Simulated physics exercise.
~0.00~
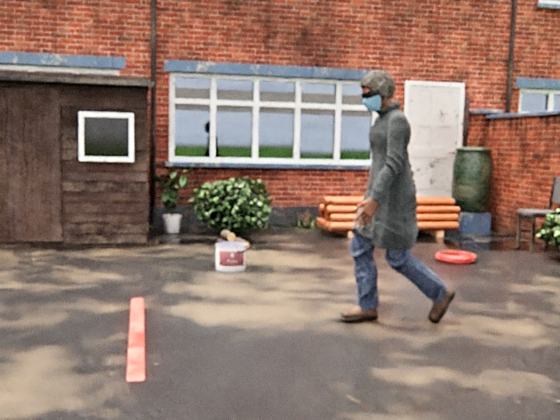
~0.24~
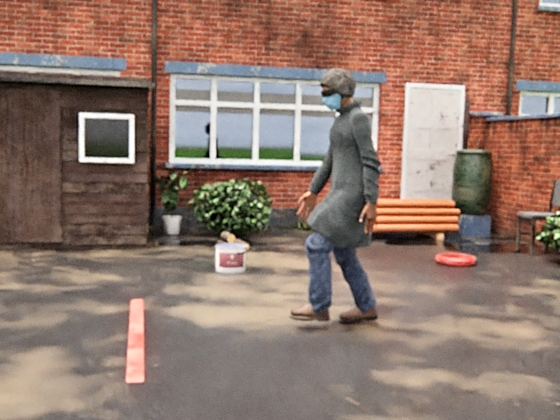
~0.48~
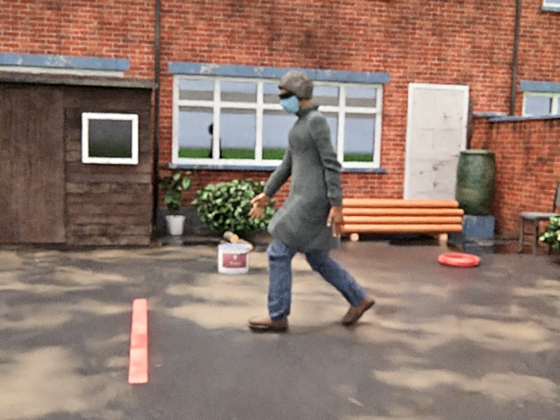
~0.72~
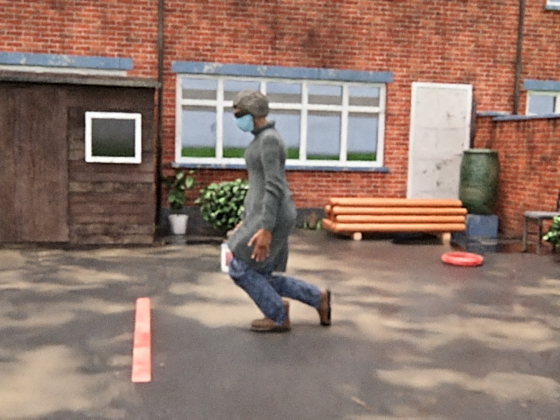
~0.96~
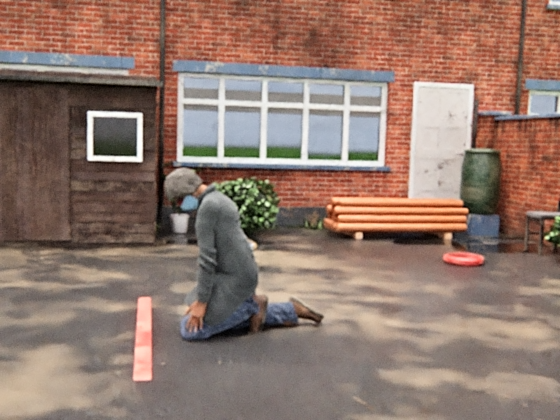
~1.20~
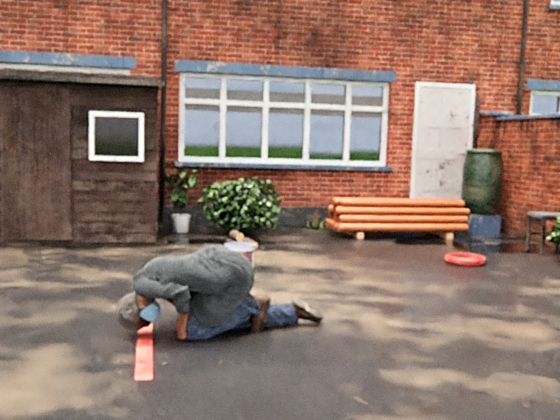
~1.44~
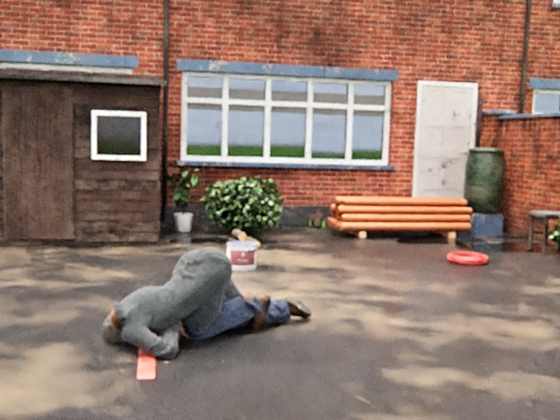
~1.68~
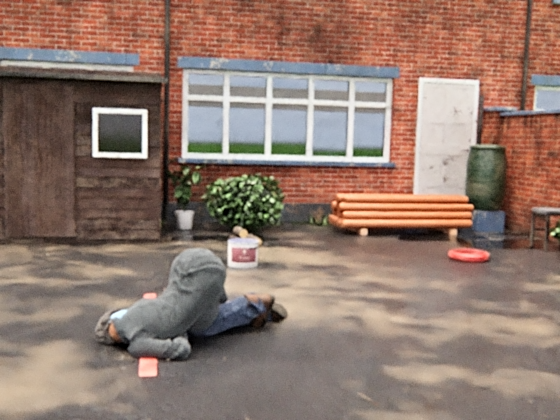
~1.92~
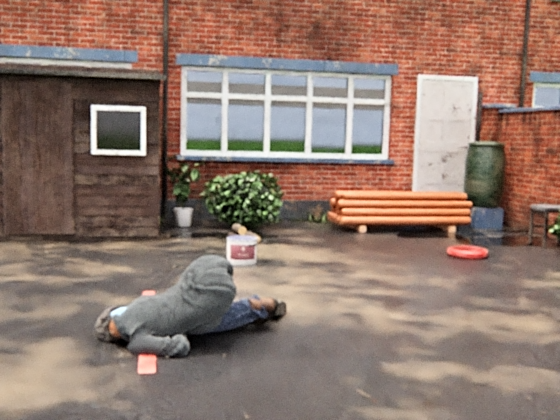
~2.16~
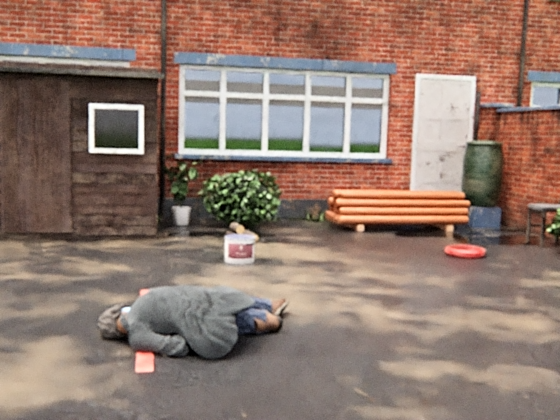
In a paved yard beside a brick building, a person in a long grey coat and blue face mask walked left, sank to their knees, pitched forward and ended up lying still, head just past the red strip and hips short of it.
